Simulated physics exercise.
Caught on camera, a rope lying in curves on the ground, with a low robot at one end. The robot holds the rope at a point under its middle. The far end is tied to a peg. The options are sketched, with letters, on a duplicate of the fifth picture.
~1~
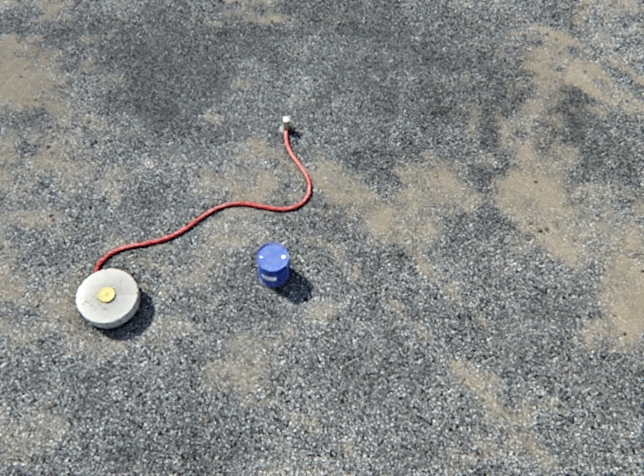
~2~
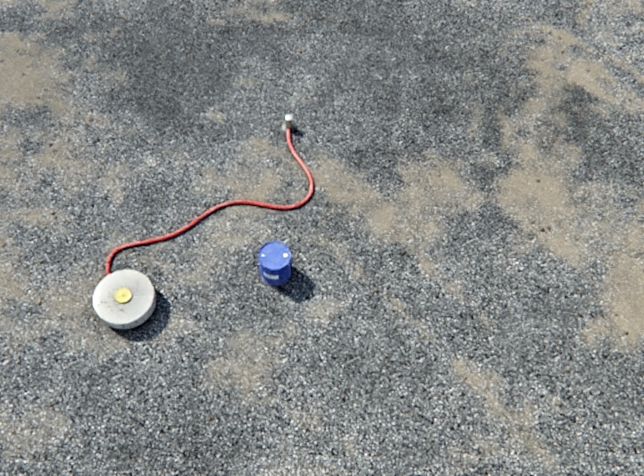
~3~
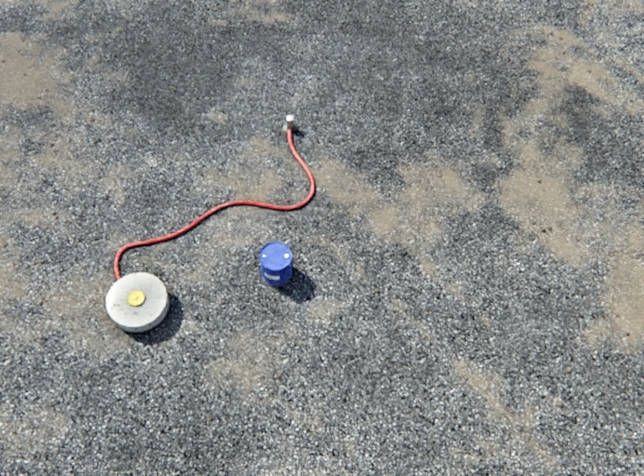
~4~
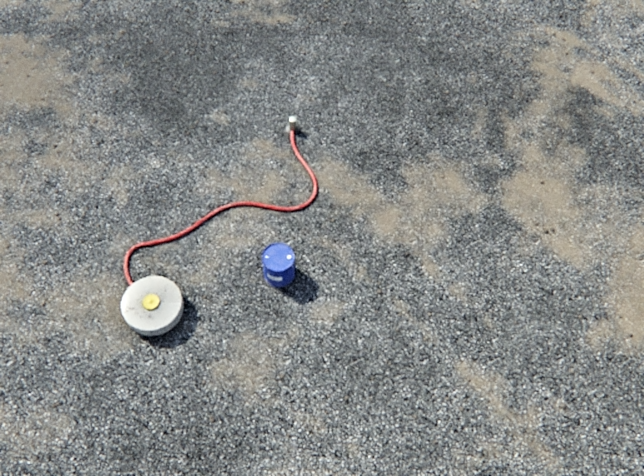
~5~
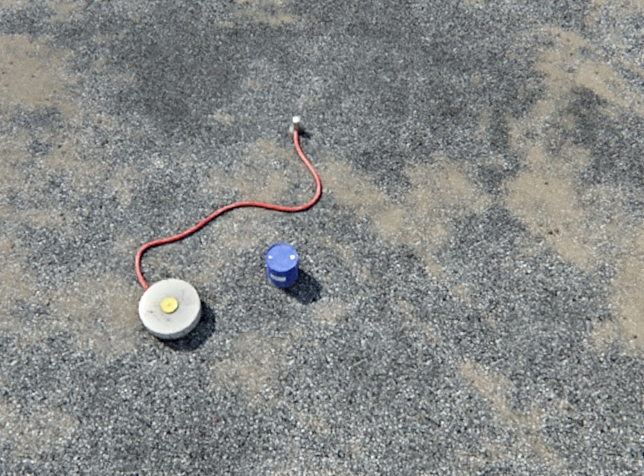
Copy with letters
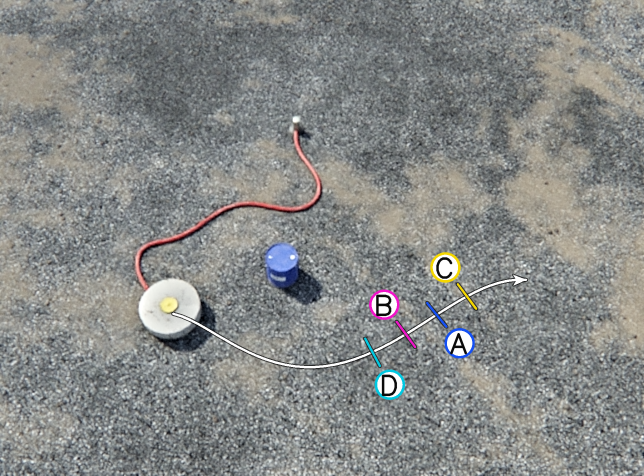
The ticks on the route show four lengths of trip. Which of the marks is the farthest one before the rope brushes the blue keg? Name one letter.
It can go as far as D.
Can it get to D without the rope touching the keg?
Yes.
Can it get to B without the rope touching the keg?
No.
On the marked copy, A at (437, 315); B at (406, 334); C at (467, 296); D at (372, 352); the route from (173, 314) via (363, 356) to (526, 280).
With D. Early on, robot (236, 343), middle of the rope (238, 206).
Further on, robot (310, 364), middle of the rope (241, 216).
At the end, robot (373, 348), middle of the rope (249, 230); nothing has been touched.
As for the rest, A brings the rope against the keg; B brings the rope against the keg; C brings the rope against the keg.
